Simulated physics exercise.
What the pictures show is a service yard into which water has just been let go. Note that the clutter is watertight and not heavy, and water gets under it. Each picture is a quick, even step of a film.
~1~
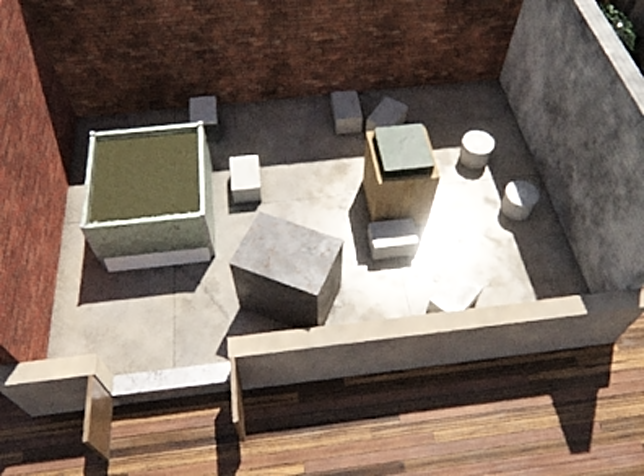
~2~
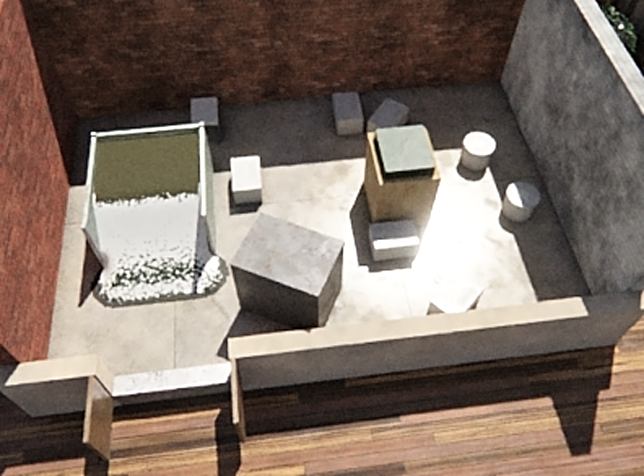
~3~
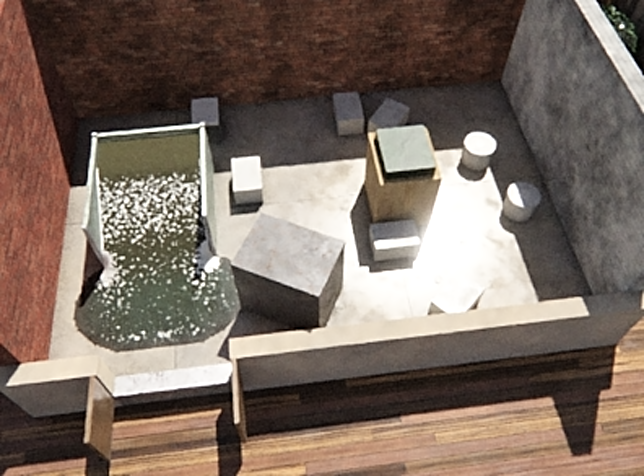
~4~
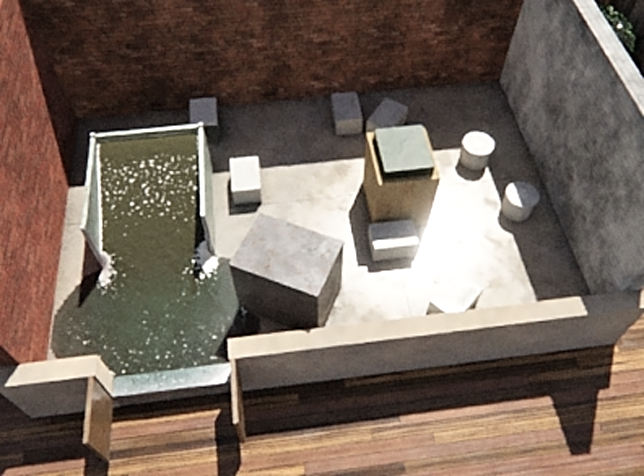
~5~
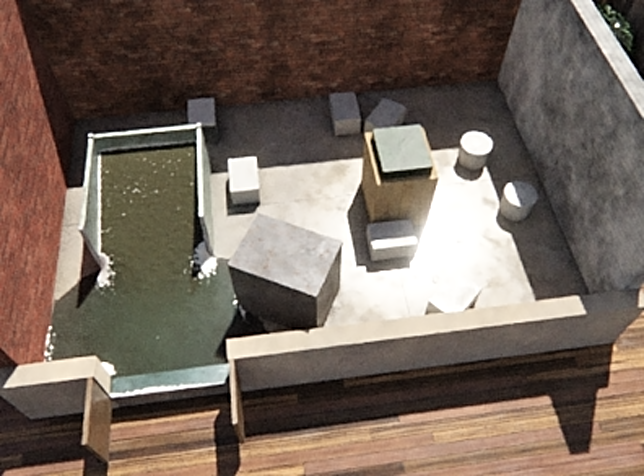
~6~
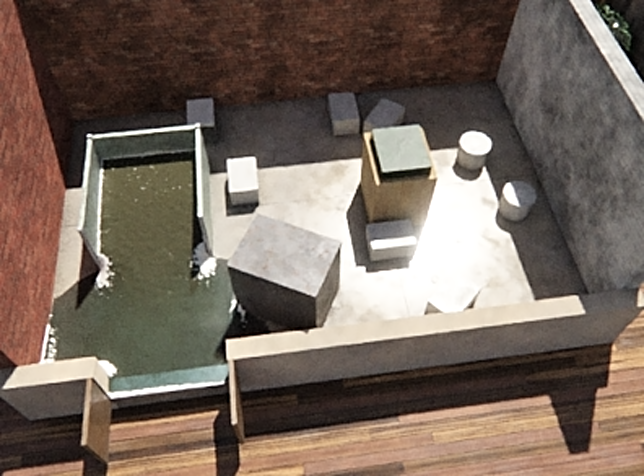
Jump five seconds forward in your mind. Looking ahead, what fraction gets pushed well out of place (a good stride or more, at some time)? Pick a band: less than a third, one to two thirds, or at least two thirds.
The fraction is less than a third of them.
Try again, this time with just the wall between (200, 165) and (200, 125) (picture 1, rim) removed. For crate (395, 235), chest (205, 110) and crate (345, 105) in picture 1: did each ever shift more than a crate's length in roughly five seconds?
Results in order: Cleared that distance / stayed short / cleared that distance.
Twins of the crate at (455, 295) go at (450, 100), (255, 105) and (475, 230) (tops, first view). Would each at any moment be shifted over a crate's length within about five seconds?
Taking them one at a time: Remains close, then remains close, then remains close.
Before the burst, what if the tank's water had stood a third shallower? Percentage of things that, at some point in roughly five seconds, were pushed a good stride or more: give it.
Estimate: Around 10 in a hundred.
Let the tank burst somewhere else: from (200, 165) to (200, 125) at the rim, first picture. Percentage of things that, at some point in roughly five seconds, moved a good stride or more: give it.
90 per cent or thereabouts.
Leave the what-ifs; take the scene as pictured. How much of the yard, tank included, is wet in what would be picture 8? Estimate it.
Estimate: Near 20 %.
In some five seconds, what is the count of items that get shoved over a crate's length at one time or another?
That gives 1.
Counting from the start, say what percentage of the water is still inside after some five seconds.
Near 34 per cent.
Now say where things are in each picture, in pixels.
The first frame shows a tub at (478, 142) rests on the ground; a crate at (347, 105), on the bottom; 0 of 8 have shifted.
The second frame shows a tub at (479, 144), on the bottom; a crate at (348, 106) rests on the ground; 0 of 8 have shifted.
The third frame shows a tub at (480, 144) rests on the ground; a crate at (348, 106) rests on the ground; 0 of 8 have shifted.
The fourth frame shows a tub at (478, 143) rests on the ground; a crate at (347, 106), on the bottom; 0 of 8 have shifted.
The fifth frame shows a tub at (477, 143), on the bottom; a crate at (345, 106) rests on the ground; 0 of 8 have shifted.
The sixth frame shows a tub at (476, 143), on the bottom; a crate at (344, 106), on the bottom; 0 of 8 have shifted.
A moment on, 0 of 8 are well off their spots; 0 afloat.
Next, 0 of 8 are well off their spots; 0 afloat.
Later, 1 of 8 are well off their spots; 0 afloat.
In the end, 1 of 8 are well off their spots, and 1 have been at some point; 0 afloat.
